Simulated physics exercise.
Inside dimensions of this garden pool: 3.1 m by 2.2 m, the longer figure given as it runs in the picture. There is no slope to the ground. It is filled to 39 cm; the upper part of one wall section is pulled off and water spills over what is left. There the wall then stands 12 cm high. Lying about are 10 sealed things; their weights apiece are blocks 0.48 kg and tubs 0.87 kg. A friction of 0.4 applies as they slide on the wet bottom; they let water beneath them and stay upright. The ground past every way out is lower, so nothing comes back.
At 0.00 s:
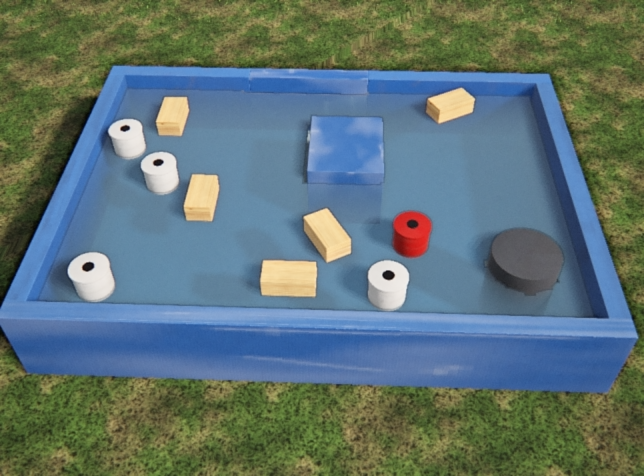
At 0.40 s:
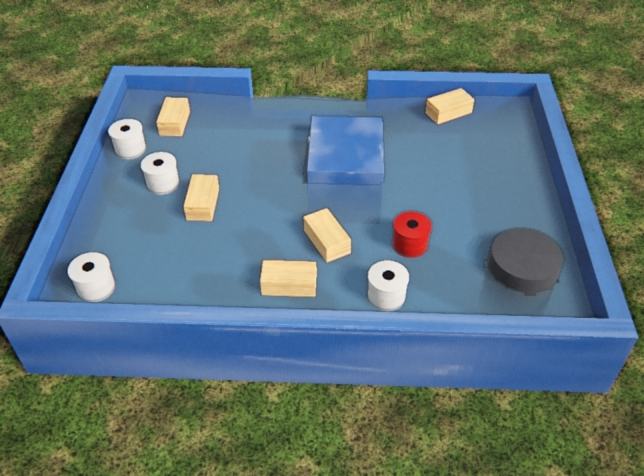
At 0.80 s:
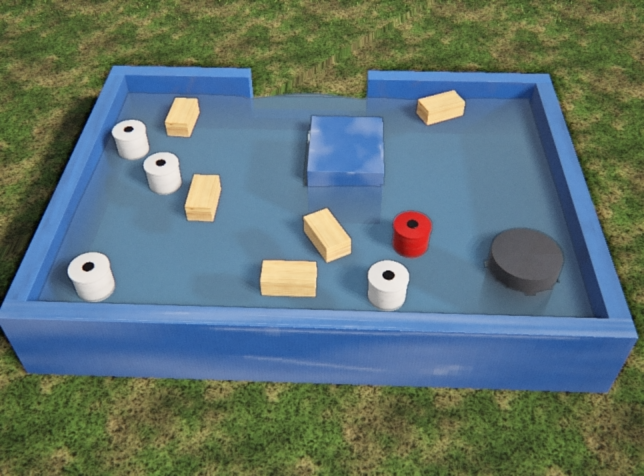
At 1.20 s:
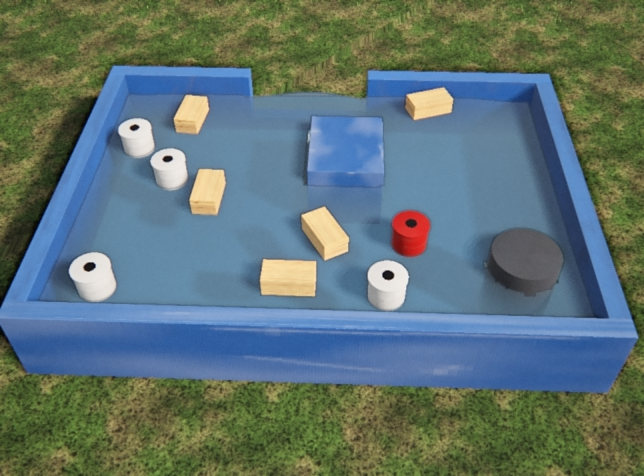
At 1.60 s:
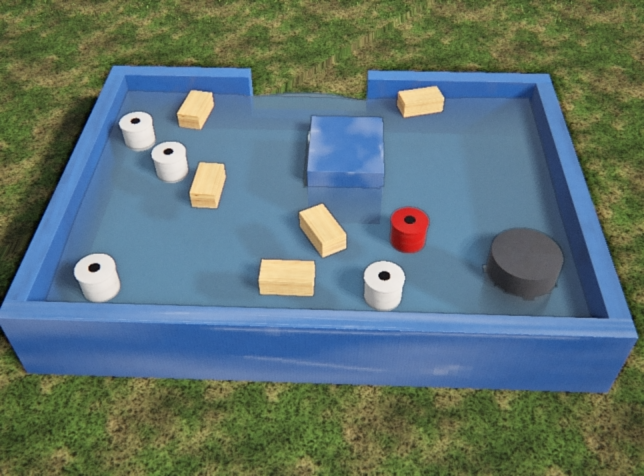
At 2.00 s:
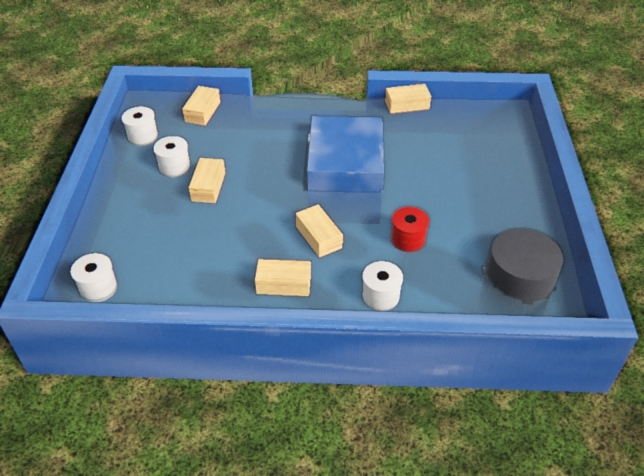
In a blue garden pool on grass, the top of a back wall section came away, then the water dropped slightly as nearby blocks and white tubs drifted inward and the red tub barely shifted.
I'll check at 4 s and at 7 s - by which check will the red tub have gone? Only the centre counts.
It will be out by neither check.
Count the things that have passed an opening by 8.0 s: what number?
The answer is 2 at that time.
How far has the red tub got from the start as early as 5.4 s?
Roughly 20 cm.
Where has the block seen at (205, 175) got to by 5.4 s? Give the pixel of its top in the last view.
Position estimate: Close to (230, 144).
After 2.8 s the red tub is near (404, 222), 0.1 m from its start, afloat; 0 of 10 are out; 10 afloat.
After 5.4 s the red tub is near (398, 216), 0.2 m from its start, afloat; 2 of 10 are out; 8 afloat.
After 8.0 s the red tub is near (395, 210), 0.3 m from its start, afloat; 2 of 10 are out; 8 afloat.
After 12.0 s the red tub is near (389, 205), 0.4 m from its start, afloat; 4 of 10 are out; 6 afloat.
